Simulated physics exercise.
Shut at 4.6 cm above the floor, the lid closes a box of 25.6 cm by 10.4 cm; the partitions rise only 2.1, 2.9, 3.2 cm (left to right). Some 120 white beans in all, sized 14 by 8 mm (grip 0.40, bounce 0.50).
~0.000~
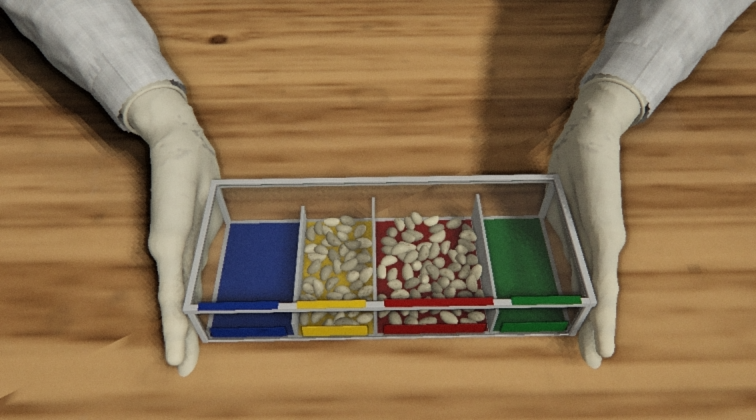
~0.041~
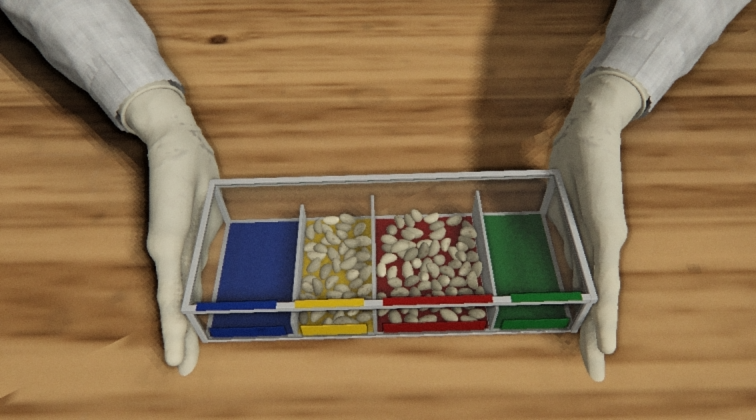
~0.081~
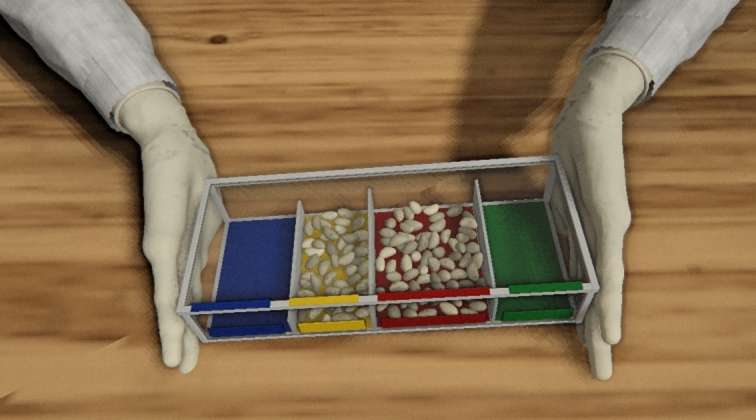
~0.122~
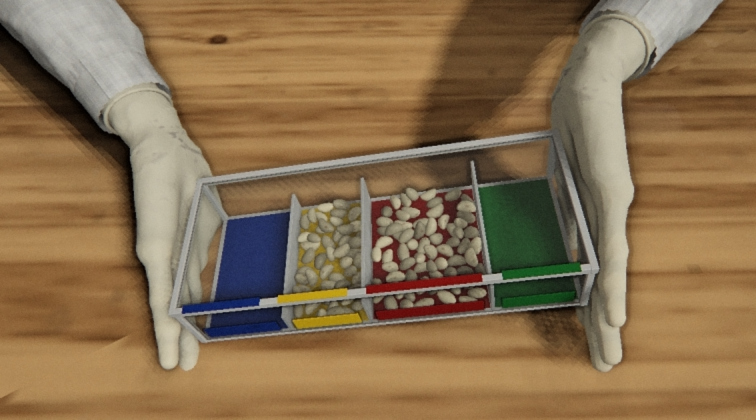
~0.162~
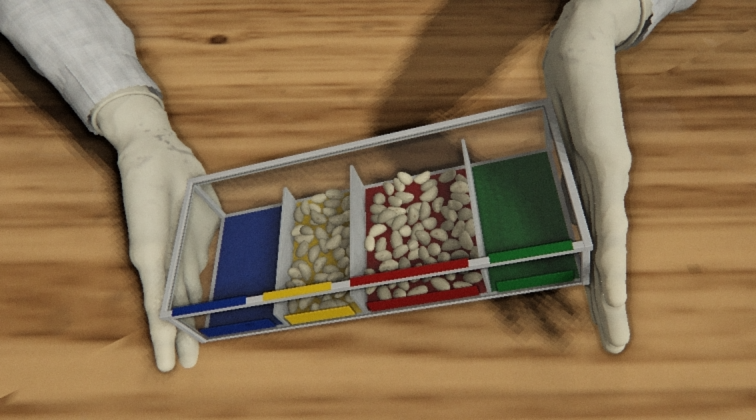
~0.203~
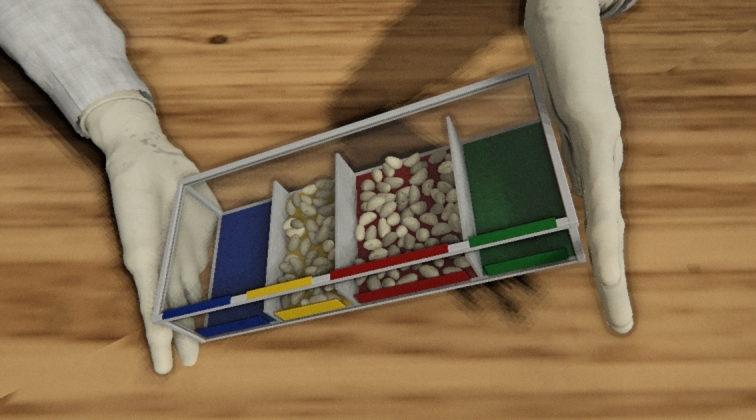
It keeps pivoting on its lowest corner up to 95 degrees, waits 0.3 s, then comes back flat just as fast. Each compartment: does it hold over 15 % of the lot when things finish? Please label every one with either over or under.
Labels - red compartment: Over; blue compartment: Over; green compartment: Under; yellow compartment: Under.
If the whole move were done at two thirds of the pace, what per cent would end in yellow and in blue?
Per cent - yellow: 5; blue: 75.
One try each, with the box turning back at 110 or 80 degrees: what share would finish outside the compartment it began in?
85 and 45 %.
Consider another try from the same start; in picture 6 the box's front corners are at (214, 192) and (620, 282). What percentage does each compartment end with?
Per cent by compartment: Red 45, blue 0, green 35, yellow 15.
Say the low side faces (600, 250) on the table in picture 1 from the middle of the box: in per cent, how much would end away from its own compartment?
My best guess is some 60 per cent.
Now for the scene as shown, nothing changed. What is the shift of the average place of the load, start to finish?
Measured shift: Some 7.0 cm.
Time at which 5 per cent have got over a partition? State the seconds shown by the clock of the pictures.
Note: T close to 0.65 s.
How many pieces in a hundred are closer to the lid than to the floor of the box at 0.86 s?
Close to 60 in a hundred.
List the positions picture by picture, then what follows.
The first frame shows box tilt 0 degrees, front corners at (191, 307) and (588, 299); red 60 %, yellow 40 %.
The second frame shows box tilt 1 degrees, front corners at (189, 307) and (589, 296).
The third frame shows box tilt 5 degrees, front corners at (184, 308) and (590, 285), lowest corner left front.
The fourth frame shows box tilt 10 degrees, front corners at (177, 310) and (590, 266), lowest corner left front.
The fifth frame shows box tilt 17 degrees, front corners at (168, 313) and (583, 243), lowest corner left front.
The sixth frame shows box tilt 24 degrees, front corners at (160, 316) and (568, 219), lowest corner left front; red 60 %, yellow 40 %. The box's pace is about 170 degrees a second.
After 0.86 s, tilt 95 degrees; red 35 %, blue 55 %, yellow 10 %.
Then, at 1.30 s, tilt 52 degrees; red 30 %, blue 65 %, yellow 5 %.
After 1.82 s, tilt 0 degrees; red 30 %, blue 65 %, yellow 5 %.
By 2.2 s all is still; red 30 %, blue 65 %, green 0 %, yellow 5 %.
